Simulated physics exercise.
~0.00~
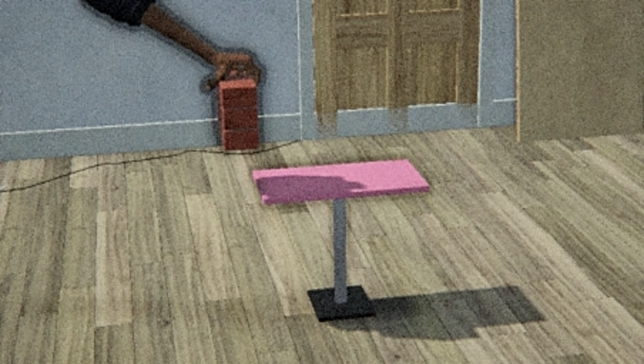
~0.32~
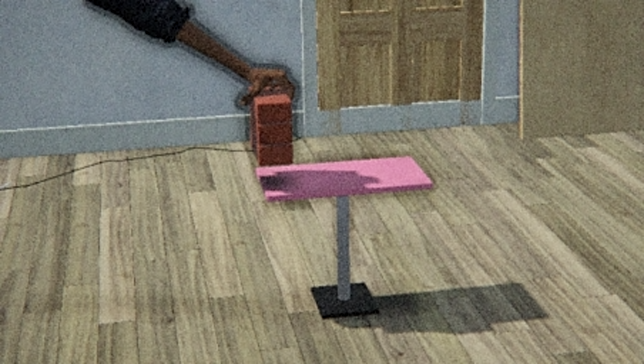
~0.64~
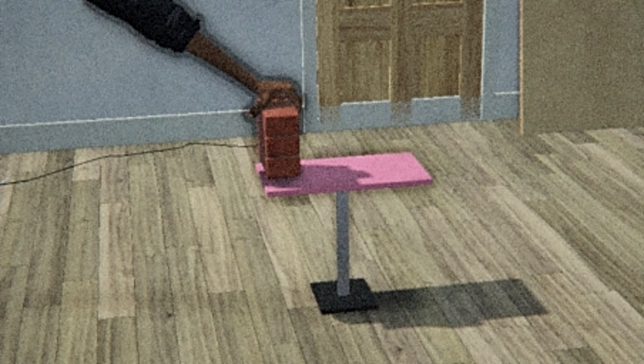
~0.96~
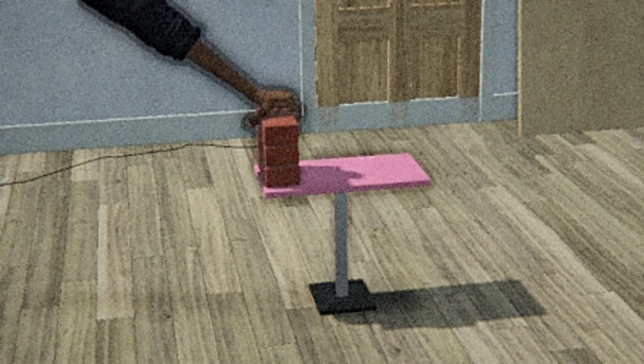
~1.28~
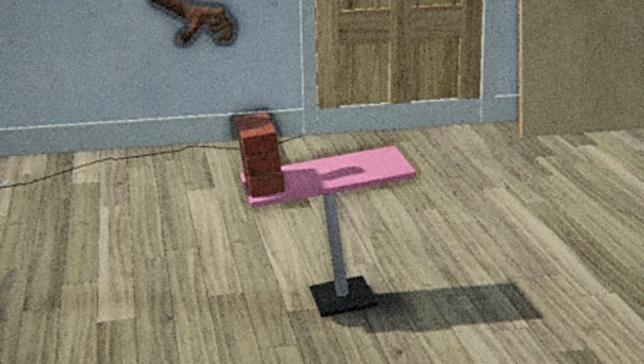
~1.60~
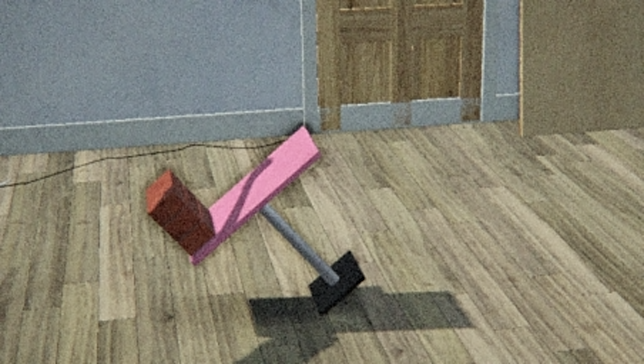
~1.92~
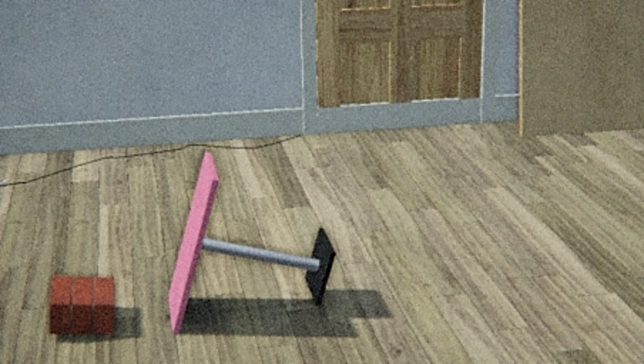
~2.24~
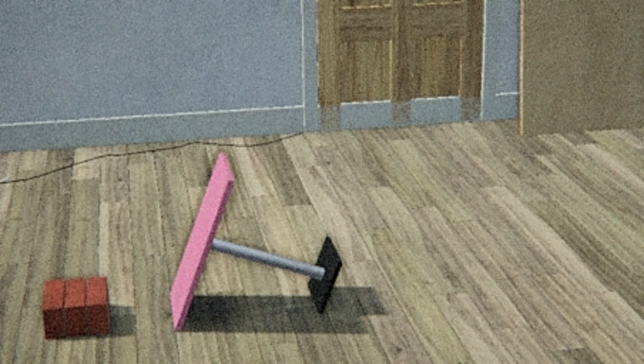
A pink side table with a narrow black foot stands on a wooden floor, seen from slightly above by a gently swaying camera, with a blue wall and wooden door behind. A hand reaches in from the upper left, carrying a stack of red bricks rightward and down onto the table's left end. The hand lets go and draws back as the top begins to dip left. The table tips over, and the bricks slide off toward the floor. It ends with the table on its side, its top steeply tilted, and the bricks lying together to its left.
